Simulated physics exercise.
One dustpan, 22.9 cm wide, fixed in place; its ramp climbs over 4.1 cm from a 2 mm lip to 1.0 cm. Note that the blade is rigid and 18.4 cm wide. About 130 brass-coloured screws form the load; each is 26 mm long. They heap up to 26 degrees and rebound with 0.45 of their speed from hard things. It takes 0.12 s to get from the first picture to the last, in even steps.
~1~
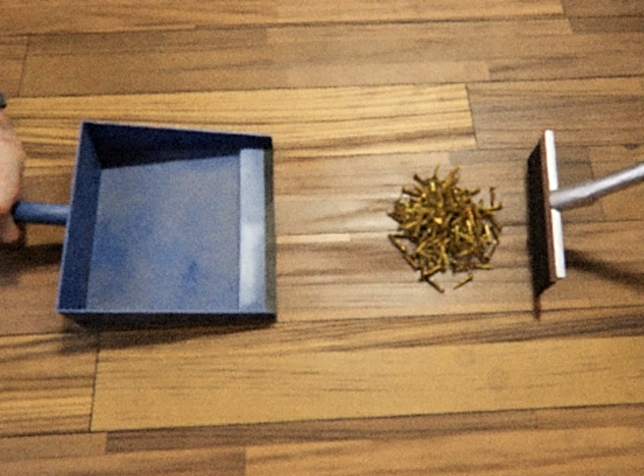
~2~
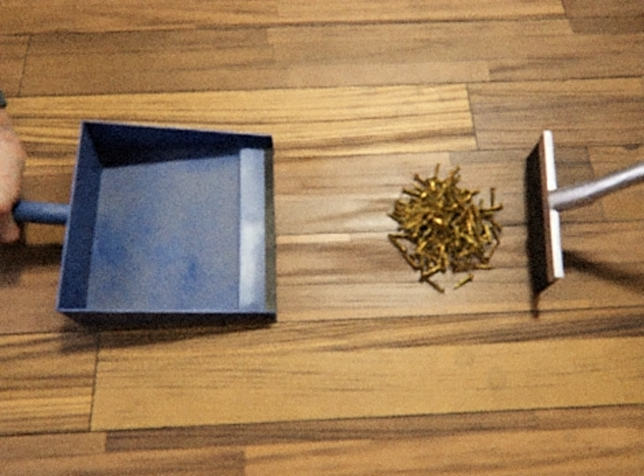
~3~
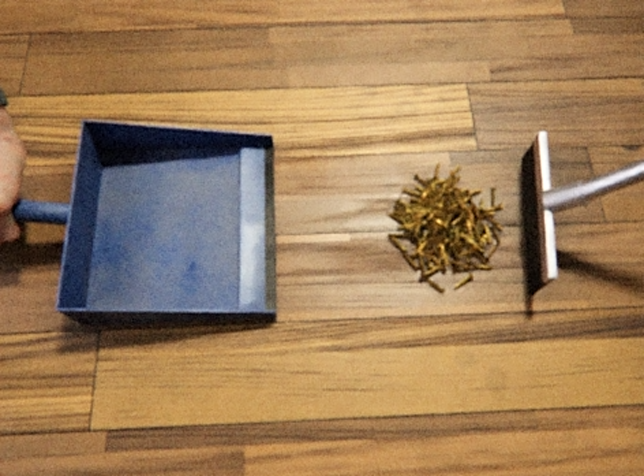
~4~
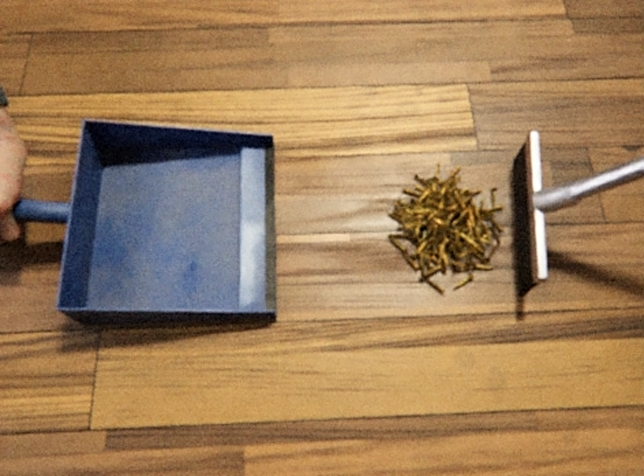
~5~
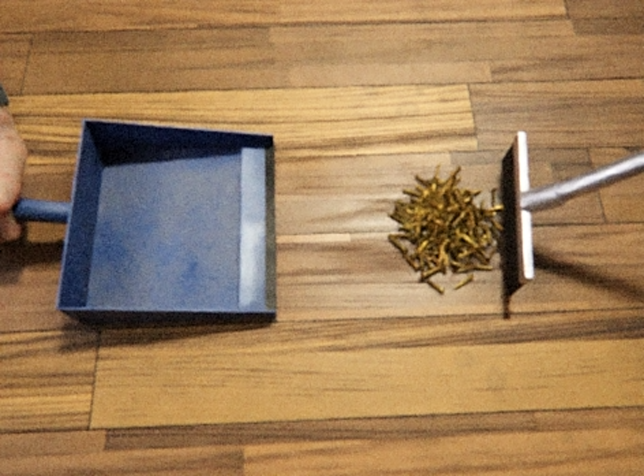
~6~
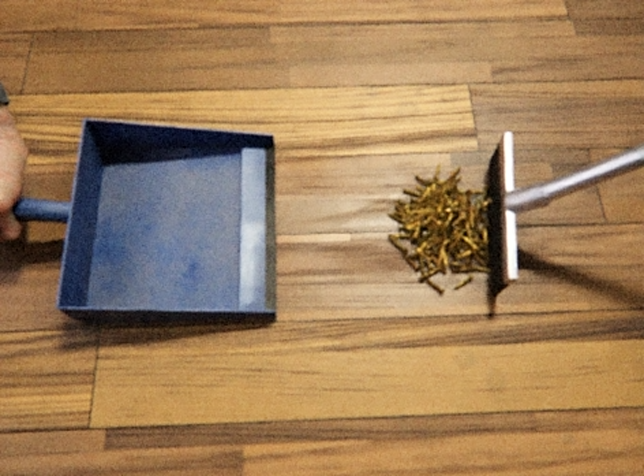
The video shows a hand holding a blue dustpan still on a wooden floor while a flat blade on a metal handle slides left toward a pile of brass-coloured screws, reaching its right edge and shifting some pieces.
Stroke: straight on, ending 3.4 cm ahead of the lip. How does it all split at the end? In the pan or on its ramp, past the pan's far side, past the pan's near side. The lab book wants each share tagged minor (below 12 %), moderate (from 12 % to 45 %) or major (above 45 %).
Result: Pan: A medium amount. Far side: Only a little. Near side: Only a little.
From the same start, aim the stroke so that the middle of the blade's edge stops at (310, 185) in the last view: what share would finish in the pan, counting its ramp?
Close to 20 in a hundred.
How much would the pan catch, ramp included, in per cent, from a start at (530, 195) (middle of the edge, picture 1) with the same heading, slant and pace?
25 %.
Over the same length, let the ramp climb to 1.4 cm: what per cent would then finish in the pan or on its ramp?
Estimate with the new ramp: Some 20 in a hundred.
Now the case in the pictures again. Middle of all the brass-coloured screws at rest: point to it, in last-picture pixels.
Somewhere around (285, 216) in the final frame.
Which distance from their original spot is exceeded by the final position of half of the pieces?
That distance is close to 20 cm.
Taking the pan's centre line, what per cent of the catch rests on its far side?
I'd put it at around 60 per cent.
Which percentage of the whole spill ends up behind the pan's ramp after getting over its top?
I'd put it near 5 per cent.
Then, 0.16 s after the last picture, middle of the blade 16 cm from the lip; 0 % over the lip, far side 0 %, near side 0 %.
Then, 0.28 s after the last picture, middle of the blade 7 cm from the lip; 0 % over the lip, far side 0 %, near side 0 %.
Then, 0.52 s after the last picture, middle of the blade 5 cm from the lip; 20 % over the lip, far side 0 %, near side 0 %.
In the end, pan 20 %, far side 0 %, near side 0 %, in front of the lip or behind the blade 75 %.
